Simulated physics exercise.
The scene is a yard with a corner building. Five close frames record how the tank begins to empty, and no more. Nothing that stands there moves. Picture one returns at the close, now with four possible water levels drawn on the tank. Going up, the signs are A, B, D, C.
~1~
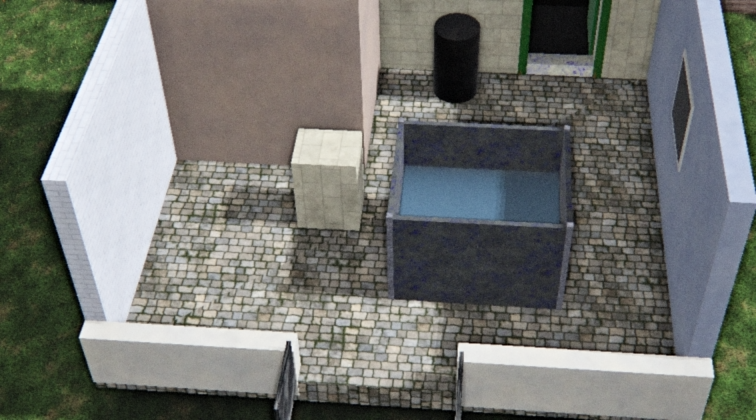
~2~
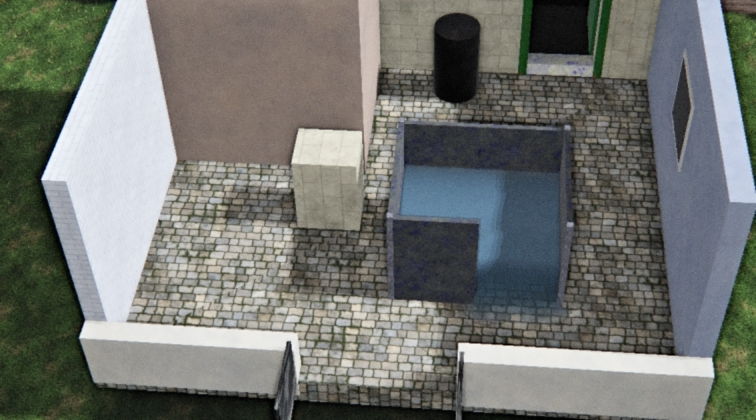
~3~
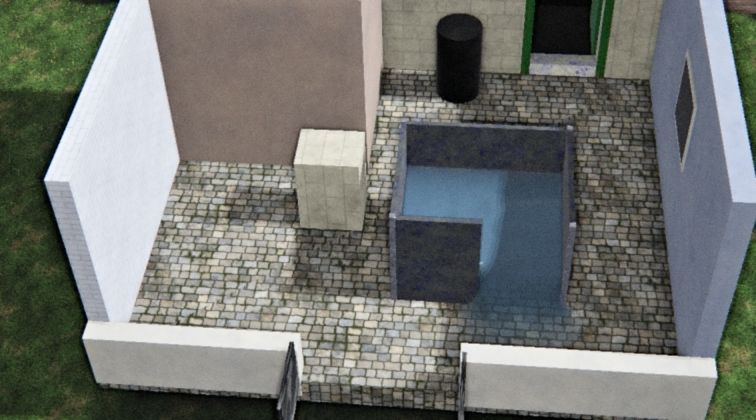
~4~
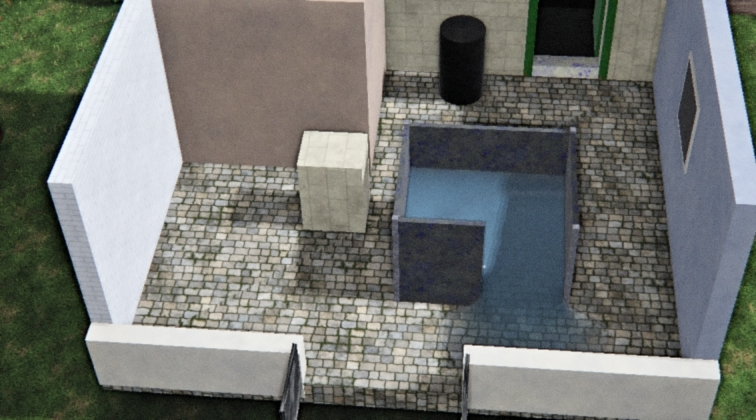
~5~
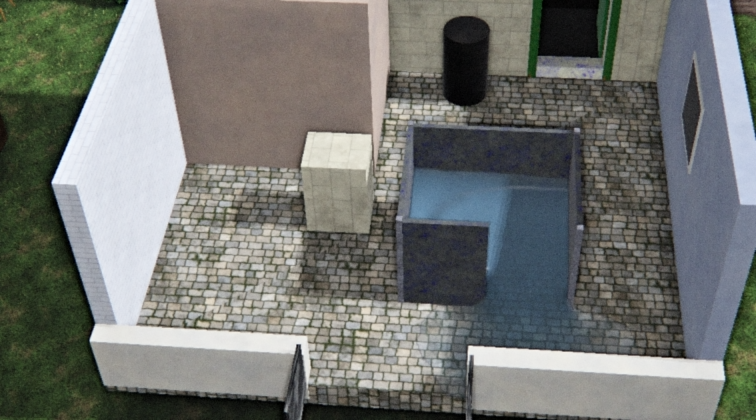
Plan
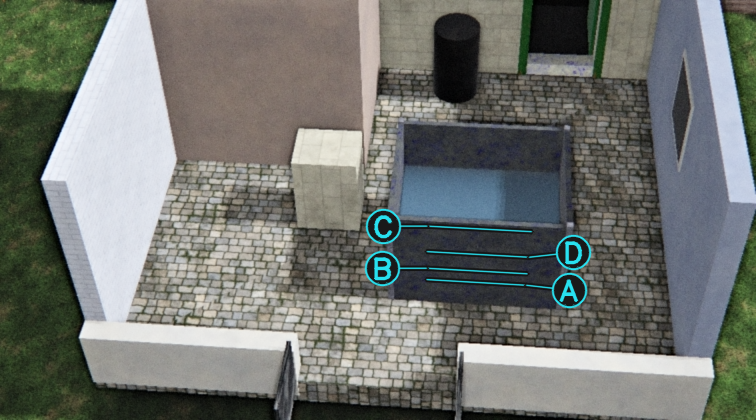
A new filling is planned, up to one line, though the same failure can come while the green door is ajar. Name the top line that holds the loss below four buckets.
D will do.
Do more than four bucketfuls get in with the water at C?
Yes, it does.
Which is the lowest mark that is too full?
Mark C.
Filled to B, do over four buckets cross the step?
No.
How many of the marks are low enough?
Three of the four.
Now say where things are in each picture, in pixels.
Water in the tank at rest, its middle at (479, 212); foot of the green doorway at (559, 75); open gate at (377, 335).
Water covers 1 % of the ground and shows as far out as (562, 315).
Water covers 3 % of the ground and shows as far out as (560, 309).
Water covers 6 % of the ground and shows as far out as (477, 301).
Water covers 9 % of the ground and shows as far out as (459, 311).
On the marked copy, A at (476, 282); B at (476, 271); C at (479, 228); D at (477, 254); from the bottom up A, B, D, C.
For mark A, nothing gets over.
For mark B, nothing gets over.
For mark C, about 12 bucketfuls get in.
For mark D, a bucket or two gets in.
